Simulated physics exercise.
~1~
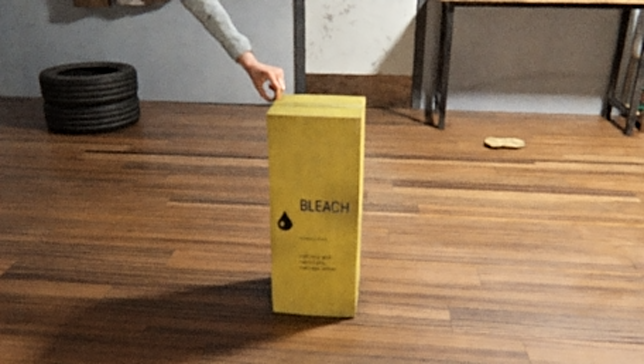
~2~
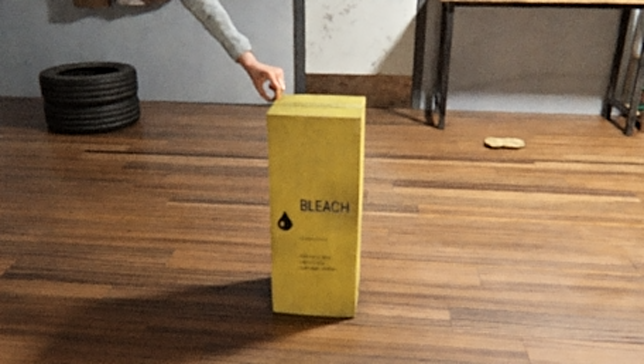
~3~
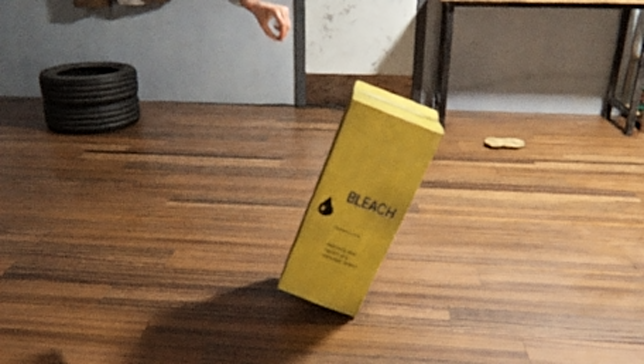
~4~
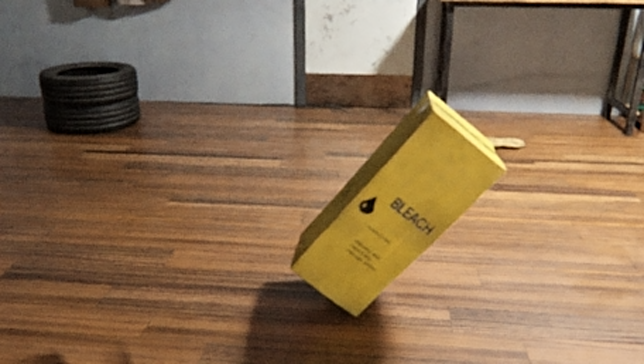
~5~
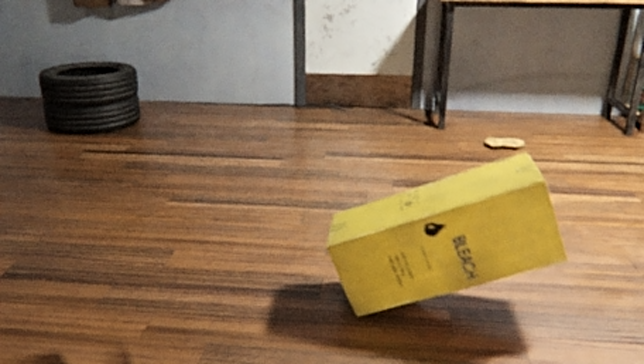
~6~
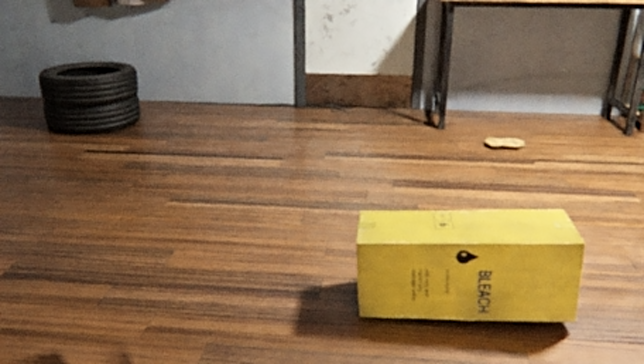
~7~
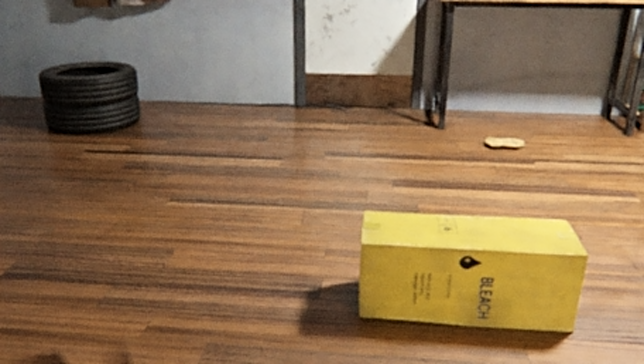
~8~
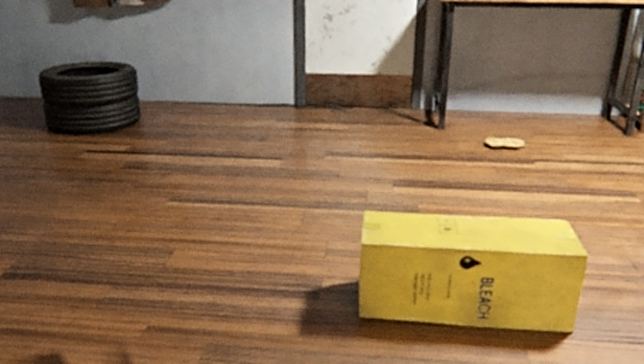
A hand pushed a tall yellow box labelled bleach near its top on a wooden floor, then let go and drew back as the box tipped to the right, toppled over, and came to rest on its side.
